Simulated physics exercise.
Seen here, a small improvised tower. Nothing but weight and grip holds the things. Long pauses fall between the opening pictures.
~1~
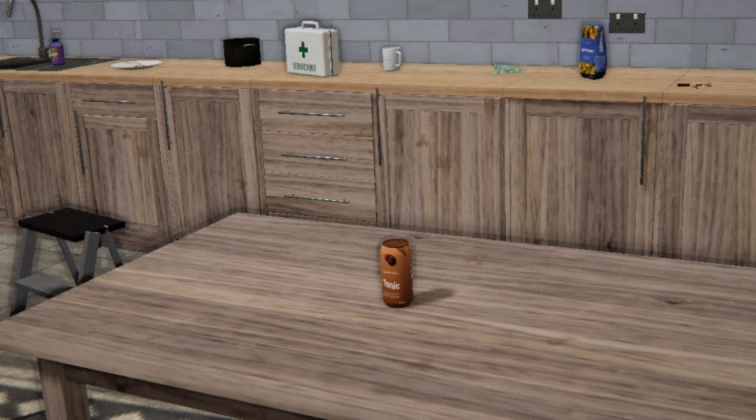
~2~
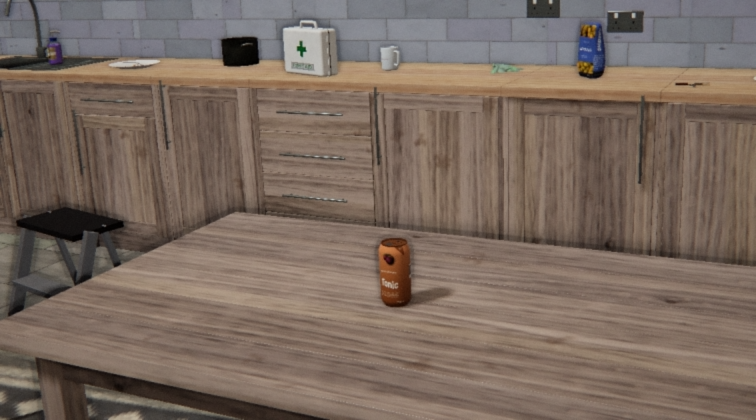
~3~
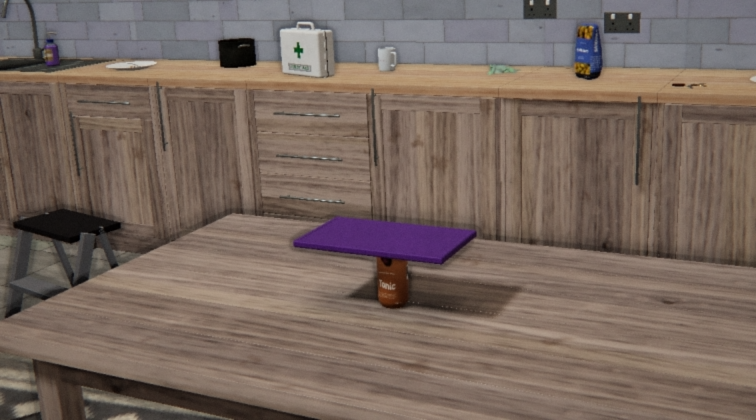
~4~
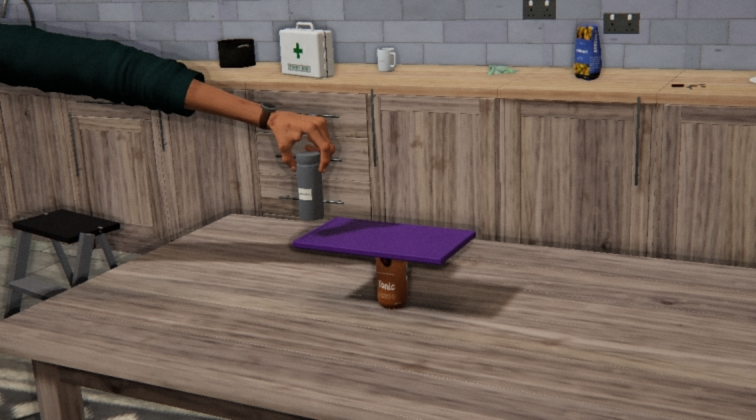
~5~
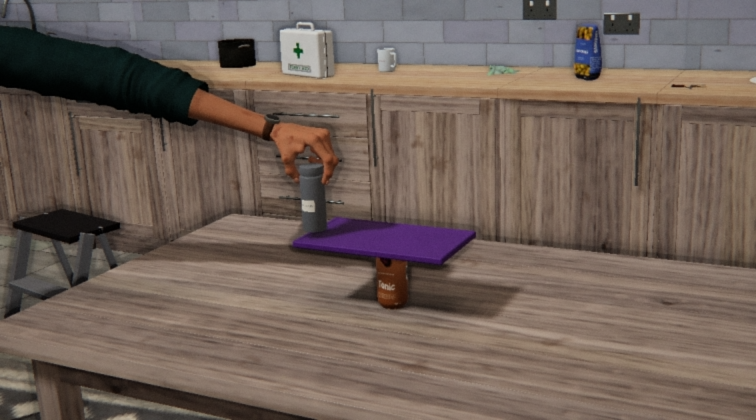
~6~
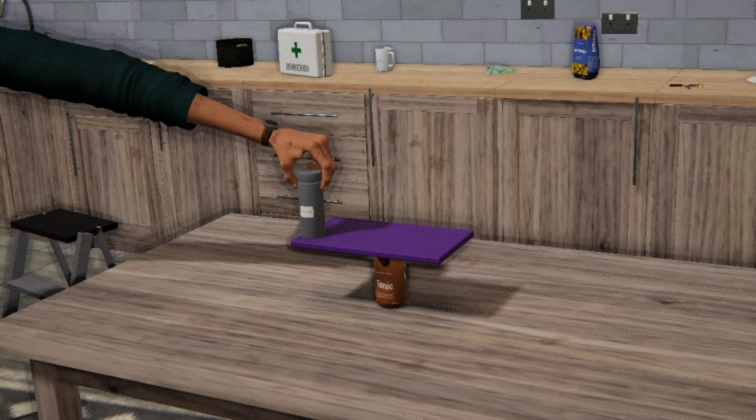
In a kitchen, a purple lid appears atop an orange can before a hand lowers a grey shaker onto its left end.
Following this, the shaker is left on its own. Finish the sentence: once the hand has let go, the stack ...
The stack tumbles.
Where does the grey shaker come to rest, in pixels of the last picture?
The object ends up somewhere around (253, 289).
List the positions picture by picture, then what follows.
The last thing is not in view yet, in the first frame.
The last thing is not in view yet, in the second frame.
The last thing is not in view yet; purple lid (385, 239), in the third frame.
On its way; grey shaker (310, 186); purple lid (385, 239), in the fourth frame.
On its way; grey shaker (313, 197); purple lid (385, 239), in the fifth frame.
In place under the hand; grey shaker (312, 203); purple lid (383, 239), in the sixth frame.
Then, 0.40 s past the last view, grey shaker now fallen; purple lid rocked 41° from its first pose.
Then, 0.50 s past the last view, purple lid rocked 54° from its first pose.
Then, 0.70 s past the last view, purple lid rocked 39° from its first pose.
Finally, fallen, purple lid and grey shaker; orange can still in place. Final places as the last picture's camera would see them, grey shaker near (253, 289). The stack gives way.
